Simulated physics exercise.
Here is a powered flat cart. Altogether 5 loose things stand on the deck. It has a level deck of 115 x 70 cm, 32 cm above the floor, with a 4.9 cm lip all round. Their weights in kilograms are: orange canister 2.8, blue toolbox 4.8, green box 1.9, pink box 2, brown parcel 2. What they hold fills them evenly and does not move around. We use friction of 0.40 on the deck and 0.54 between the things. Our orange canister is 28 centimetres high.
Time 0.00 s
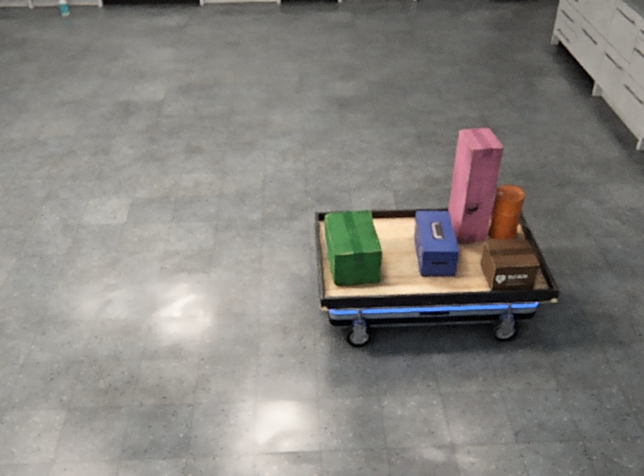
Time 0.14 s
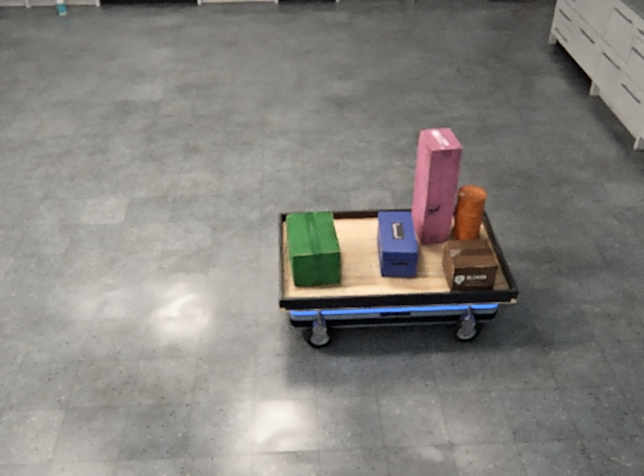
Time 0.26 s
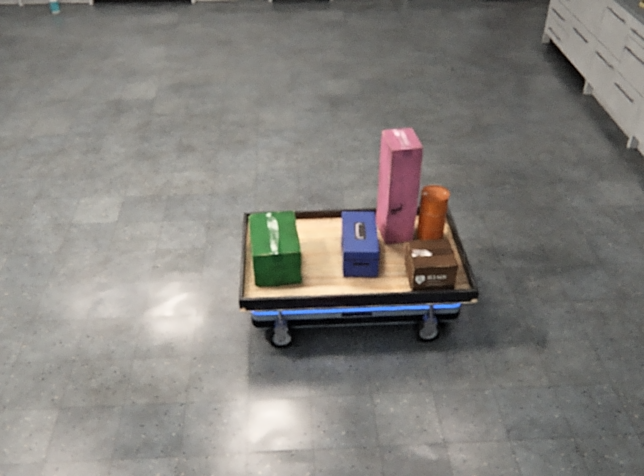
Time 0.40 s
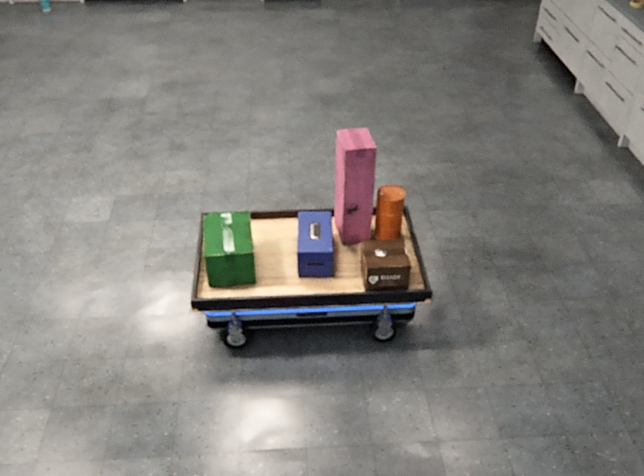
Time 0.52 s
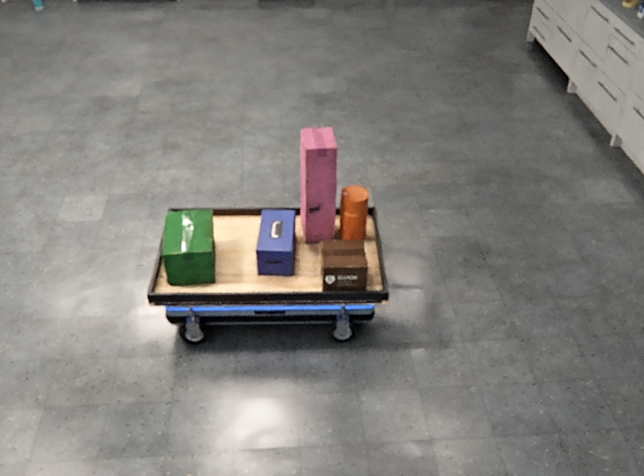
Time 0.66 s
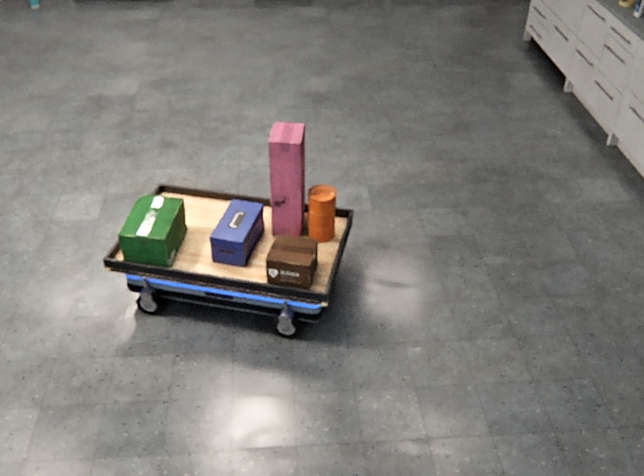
The clip shows a flat cart carrying a green box, blue toolbox, tall pink box, orange canister and brown parcel leftward across a gray tiled floor, then angling its left end away from the viewer as the green box slides slightly.
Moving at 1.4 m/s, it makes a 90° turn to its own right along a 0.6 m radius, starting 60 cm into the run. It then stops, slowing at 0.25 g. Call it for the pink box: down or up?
Up.
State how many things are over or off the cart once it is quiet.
In all, 0.
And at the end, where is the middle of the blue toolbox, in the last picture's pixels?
(204, 110), roughly.
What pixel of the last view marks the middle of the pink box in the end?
At about (256, 96).
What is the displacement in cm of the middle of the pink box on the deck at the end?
Around 0 centimetres.
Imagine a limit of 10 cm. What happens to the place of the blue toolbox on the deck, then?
As for the blue toolbox, it gets displaced.
After 0.86 s, cart has run 120 cm, turned 43°; green box slid 13 cm; blue toolbox slid 10 cm; brown parcel slid 2 cm.
After 1.16 s, cart has run 162 cm, turned 83°; blue toolbox slid 17 cm; green box slid 13 cm; brown parcel slid 4 cm.
At rest (2.3 s), not toppled but over 10 cm from the start, blue toolbox; the other 4 in place, give or take 10 cm. In the last view, pink box near (256, 96).
